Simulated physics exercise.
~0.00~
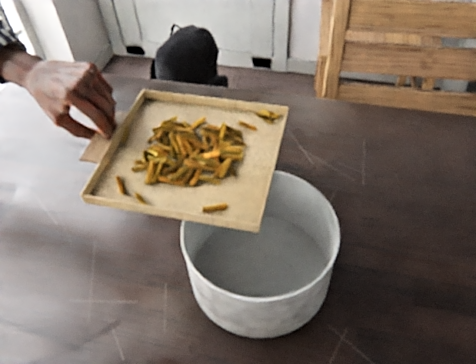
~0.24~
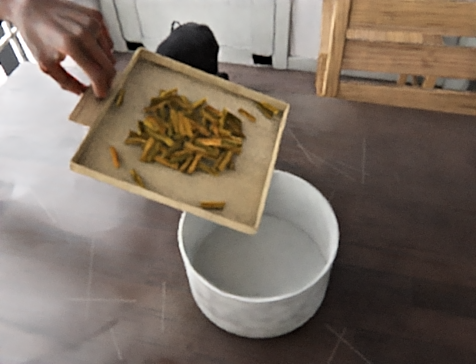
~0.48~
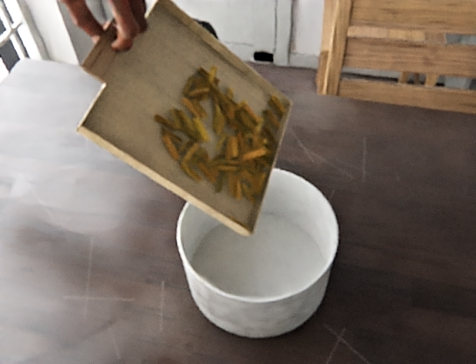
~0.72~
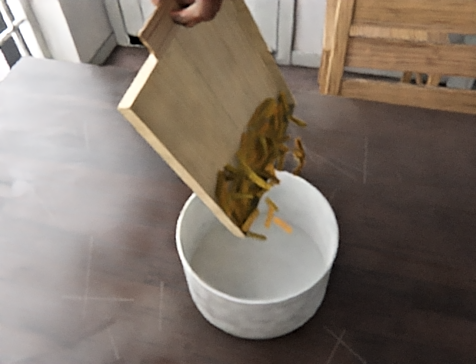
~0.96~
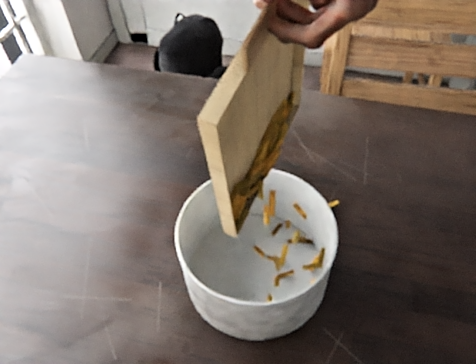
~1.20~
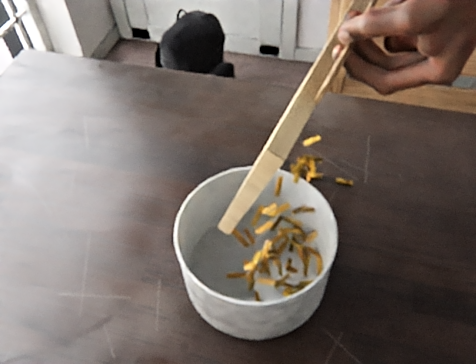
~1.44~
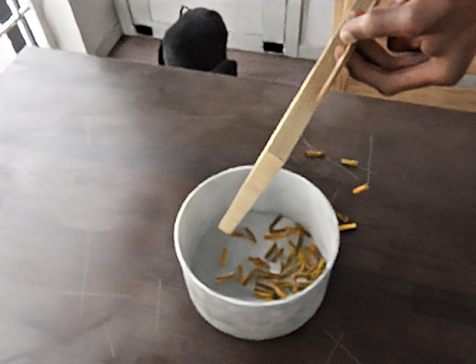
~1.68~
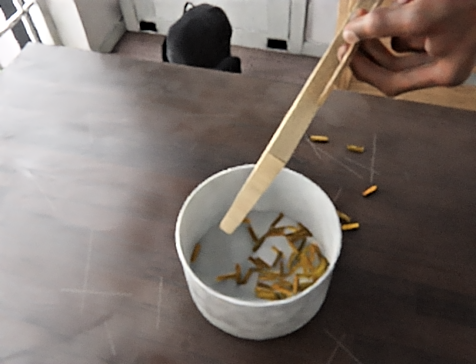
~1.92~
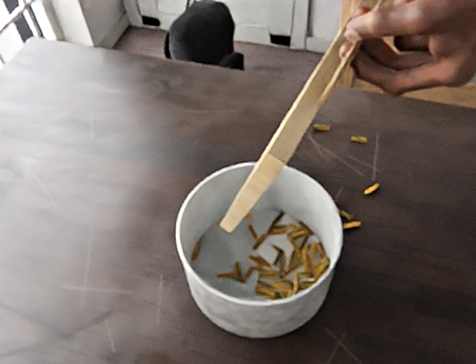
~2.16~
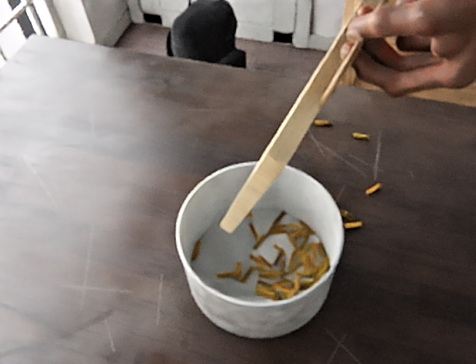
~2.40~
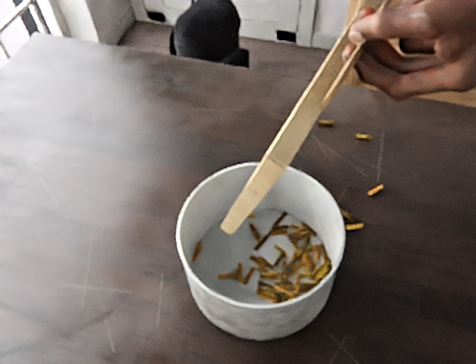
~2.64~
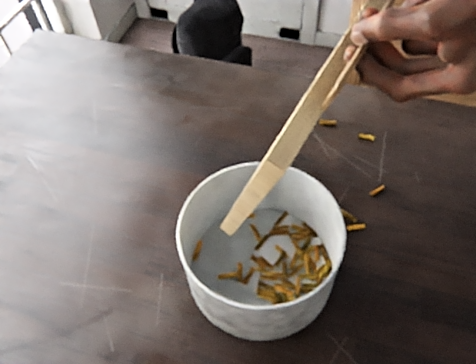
At first, a hand holds a square wooden tray of short, yellow-brown pieces of dry pasta above a round white pot on a dark table. The hand tilts the tray to the right, and the pieces slide together toward its lower edge. As the tray grows steeper, they spill over the edge and tumble into the pot. The tray swings past upright, emptying the rest, while a few pieces land on the table behind and to the right of the pot. Finally, the tray stays tilted over the pot, with most pieces resting inside and a few lying outside.
